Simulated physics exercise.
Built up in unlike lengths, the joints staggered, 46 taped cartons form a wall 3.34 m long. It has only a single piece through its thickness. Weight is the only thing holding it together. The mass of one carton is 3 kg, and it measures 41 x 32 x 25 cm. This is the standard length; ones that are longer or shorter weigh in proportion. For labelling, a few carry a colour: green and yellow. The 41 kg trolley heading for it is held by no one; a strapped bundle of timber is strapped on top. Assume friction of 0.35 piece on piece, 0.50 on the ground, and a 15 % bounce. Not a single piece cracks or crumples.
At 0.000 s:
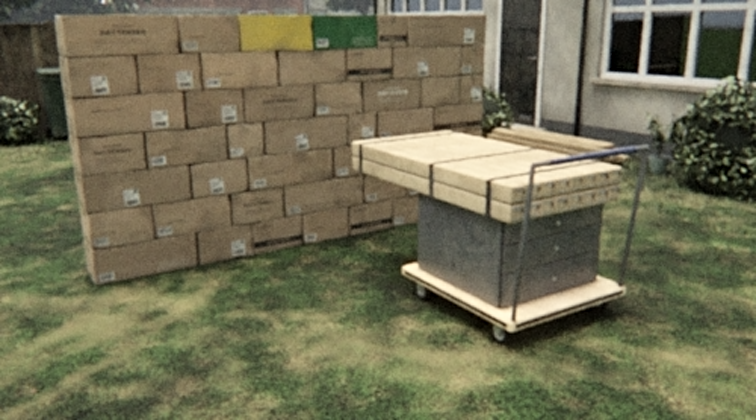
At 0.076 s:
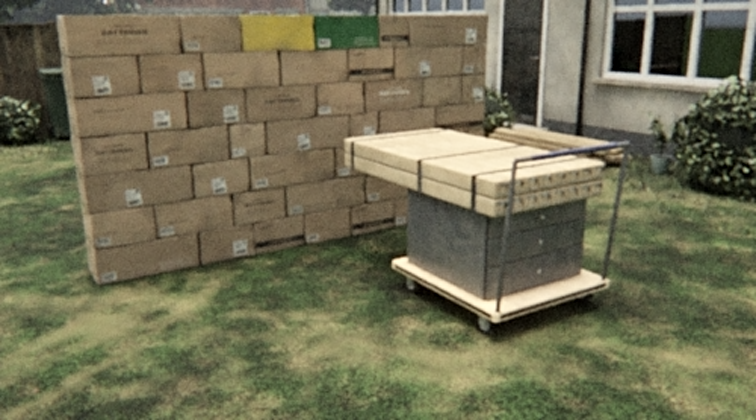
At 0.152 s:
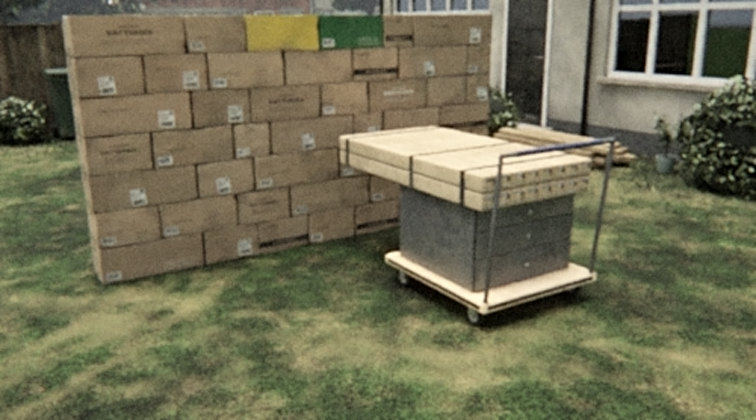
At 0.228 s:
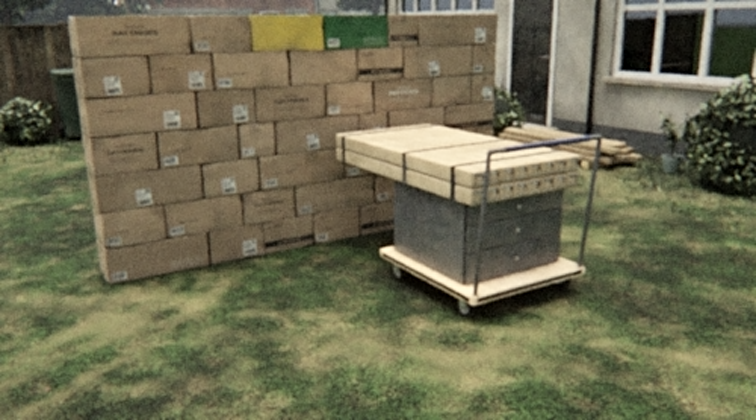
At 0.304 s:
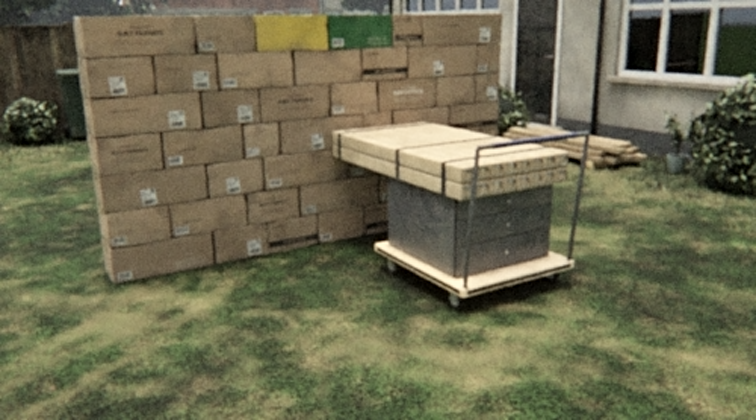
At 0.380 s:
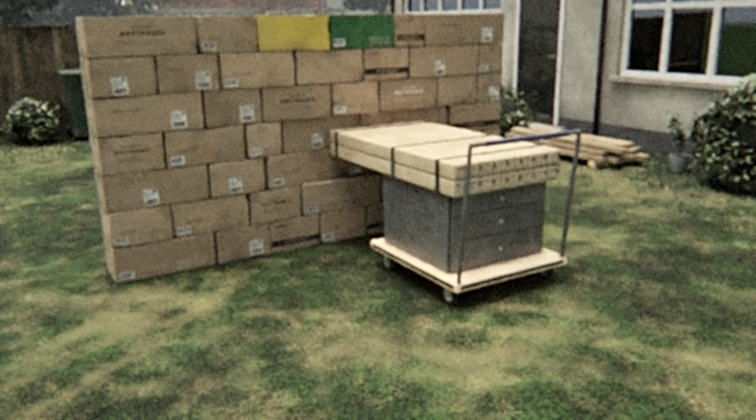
At first, a trolley loaded with a grey block and long pale boxes stands on the grass, a short gap from a wall of cartons, one yellow and one green. With nobody holding it, it rolls leftward and back toward the wall, closing the gap until its load meets the cartons and slightly disturbs a few.
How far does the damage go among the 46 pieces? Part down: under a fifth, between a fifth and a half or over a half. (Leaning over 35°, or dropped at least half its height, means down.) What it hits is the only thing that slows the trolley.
Down: Below a fifth of them.
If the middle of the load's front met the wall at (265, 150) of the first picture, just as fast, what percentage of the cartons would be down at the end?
Roughly 0 per cent would end down.
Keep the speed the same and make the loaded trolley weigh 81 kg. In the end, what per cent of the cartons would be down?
Roughly 60 per cent would finish down.
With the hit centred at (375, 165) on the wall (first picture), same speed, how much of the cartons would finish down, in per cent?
In that case about 0 percent.
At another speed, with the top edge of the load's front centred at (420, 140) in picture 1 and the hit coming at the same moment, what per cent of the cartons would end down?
I'd say some 60 per cent end up down.
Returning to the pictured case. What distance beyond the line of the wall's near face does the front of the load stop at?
10 cm.
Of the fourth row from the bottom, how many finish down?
0 in total.
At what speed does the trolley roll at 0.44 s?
0.5 m/s.
After 0.44 s, load 10 cm past the wall's line, still rolling; none of the 46 cartons down, 12 disturbed.
After 0.56 s, load 14 cm past the wall's line, still rolling; none of the 46 cartons down, 20 disturbed; green carton shifted 56 mm; yellow carton shifted 43 mm.
After 0.98 s, load 12 cm past the wall's line, still rolling; none of the 46 cartons down, 16 disturbed; green carton shifted 26 mm.
At rest (1.6 s), load 9 cm past the wall's line, stopped; none of the 46 cartons down, 18 disturbed; green carton shifted 35 mm; yellow carton shifted 27 mm. That is 0 per cent. As the last picture would show them, middles, green carton near (351, 31), yellow carton near (285, 33).
